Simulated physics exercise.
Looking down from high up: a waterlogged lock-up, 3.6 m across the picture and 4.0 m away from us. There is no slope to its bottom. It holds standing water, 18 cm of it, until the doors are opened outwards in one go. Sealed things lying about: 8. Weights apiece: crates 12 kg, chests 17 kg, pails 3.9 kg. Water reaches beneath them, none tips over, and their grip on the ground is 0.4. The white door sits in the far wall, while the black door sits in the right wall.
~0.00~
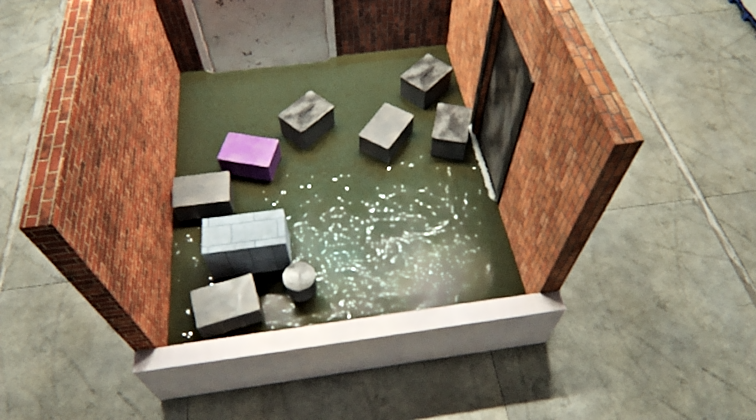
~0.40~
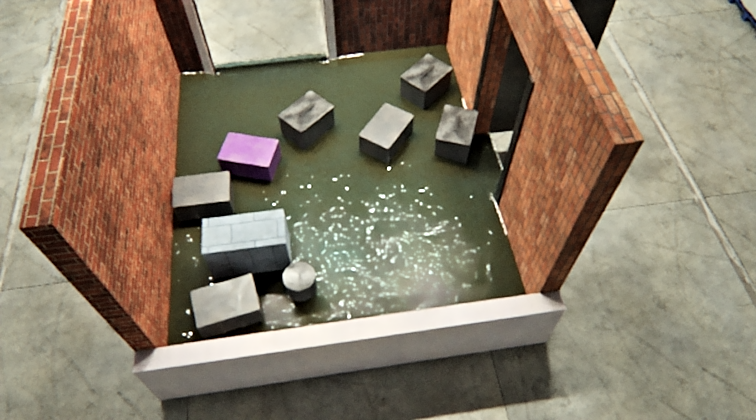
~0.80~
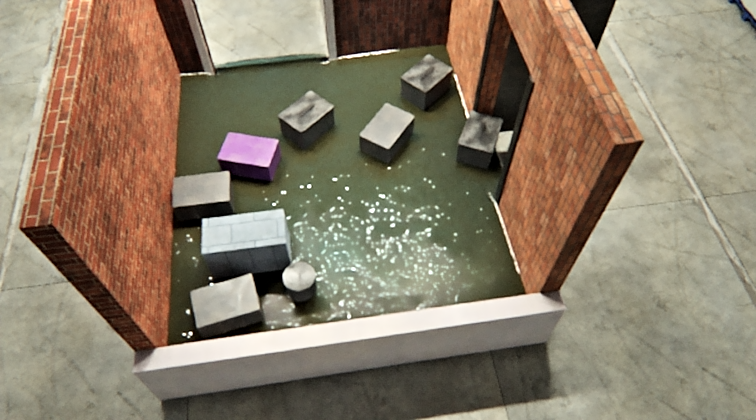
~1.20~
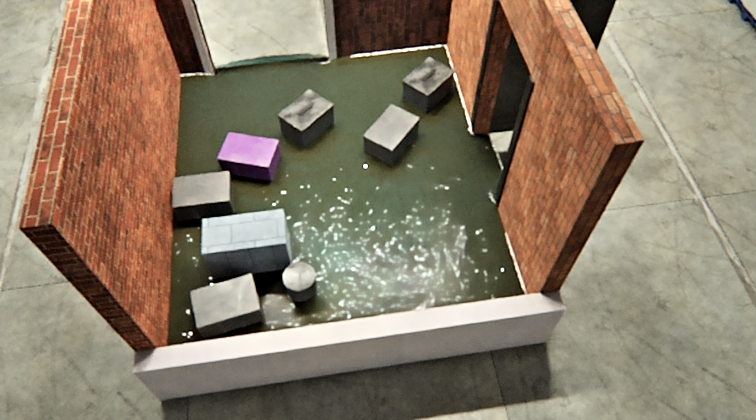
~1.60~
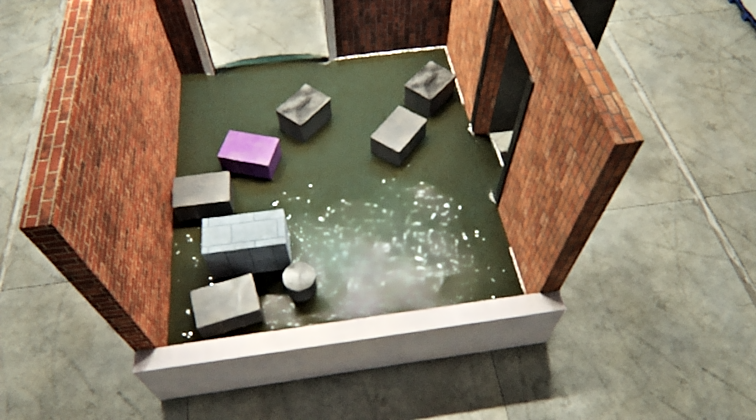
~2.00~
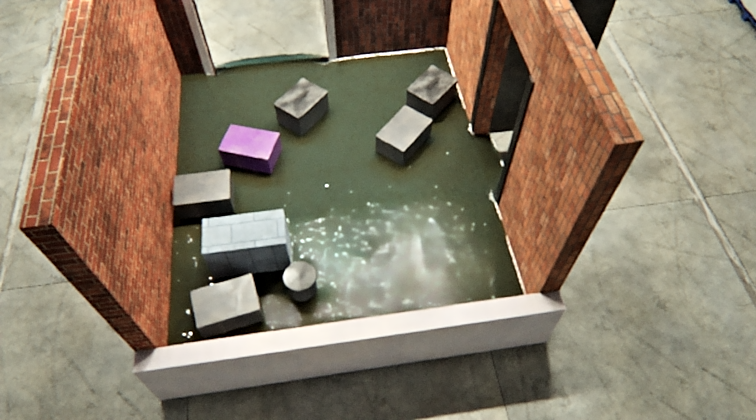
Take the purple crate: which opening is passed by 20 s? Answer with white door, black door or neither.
White doorway.
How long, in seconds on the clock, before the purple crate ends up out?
That happens at about 6.0 s.
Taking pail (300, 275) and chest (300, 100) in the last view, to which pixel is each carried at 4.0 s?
Approx. (330, 244); approx. (285, 57).
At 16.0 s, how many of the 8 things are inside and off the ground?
At that point I count 1.
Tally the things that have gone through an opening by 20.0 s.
By that moment the number is 5.
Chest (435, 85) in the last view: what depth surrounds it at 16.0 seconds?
Around 4 centimetres.
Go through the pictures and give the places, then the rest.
The first frame shows the purple crate at (248, 149), afloat; about 2410 L in view; 0 of 8 have shifted.
The second frame shows the purple crate at (248, 149) floats; 18 cm deep round most things; 1 of 8 have shifted.
The third frame shows the purple crate at (248, 149) floats; 18 cm deep round most things; 1 of 8 have shifted.
The fourth frame shows the purple crate at (248, 149) floats; 17 cm deep round most things; 3 of 8 have shifted.
The fifth frame shows the purple crate at (248, 147), afloat, 4 cm from its start; 16 cm deep round most things; 4 of 8 have shifted.
The sixth frame shows the purple crate at (249, 142), afloat, 15 cm from its start; about 2060 L in view; 5 of 8 have shifted.
After 4.0 s the purple crate is near (249, 102), 0.8 m from its start, afloat; 1 of 8 are out; 7 afloat.
After 9.0 s the purple crate has gone out by the white door; 4 of 8 are out; 3 afloat.
After 16.0 s the purple crate has gone out by the white door; 5 of 8 are out; 1 afloat.
After 20.0 s the purple crate has gone out by the white door; 5 of 8 are out; 0 afloat.
